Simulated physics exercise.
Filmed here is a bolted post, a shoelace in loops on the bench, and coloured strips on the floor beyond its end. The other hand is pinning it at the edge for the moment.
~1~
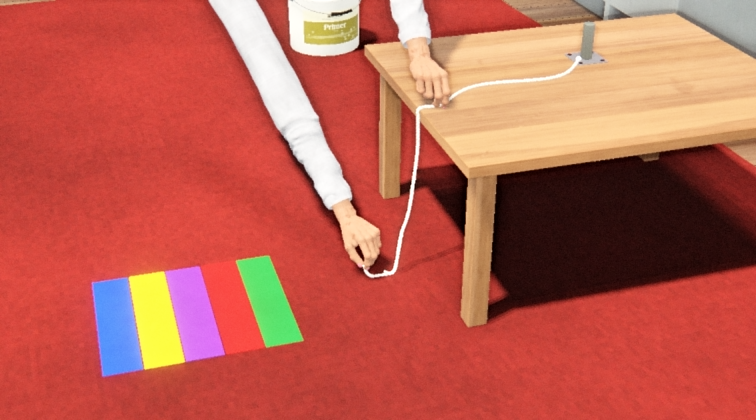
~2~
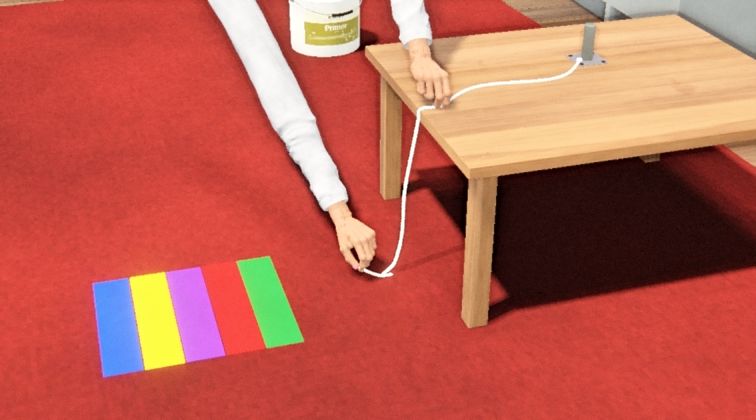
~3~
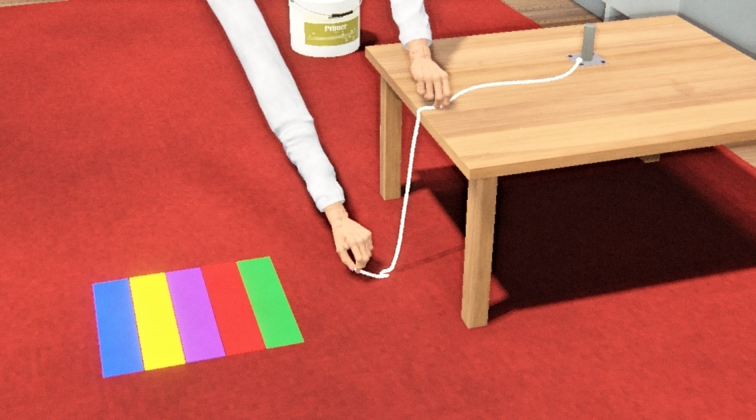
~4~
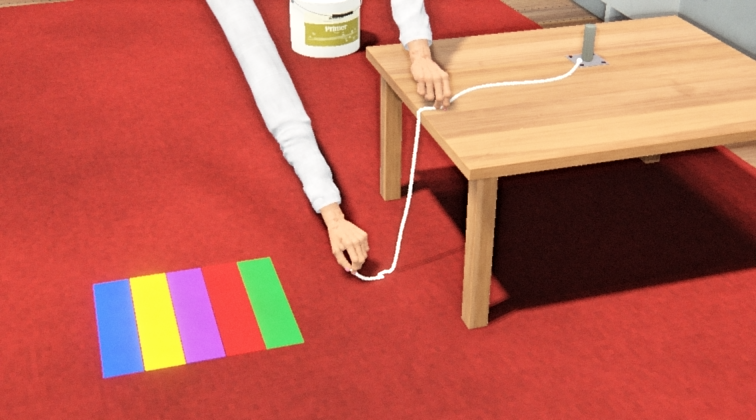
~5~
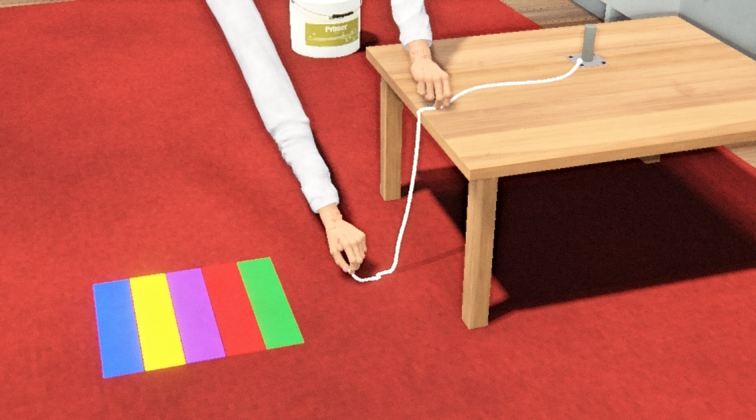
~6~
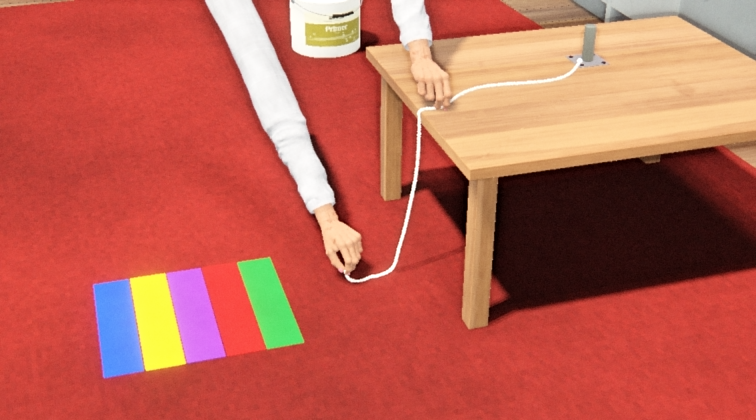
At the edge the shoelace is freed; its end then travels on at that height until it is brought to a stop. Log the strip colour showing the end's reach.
Reach: Red strip.
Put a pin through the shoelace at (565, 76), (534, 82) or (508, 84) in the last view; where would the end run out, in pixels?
First try around (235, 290), second around (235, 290), third around (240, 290).
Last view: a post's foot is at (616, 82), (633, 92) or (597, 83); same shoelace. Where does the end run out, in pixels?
Estimated pixels per try: (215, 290); (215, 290); (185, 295).
Early on, end near (291, 280); short of the strips.
Midway, end near (249, 286); over green.
At the end of the slack, end near (223, 290); over red. It gets as far as the red strip.
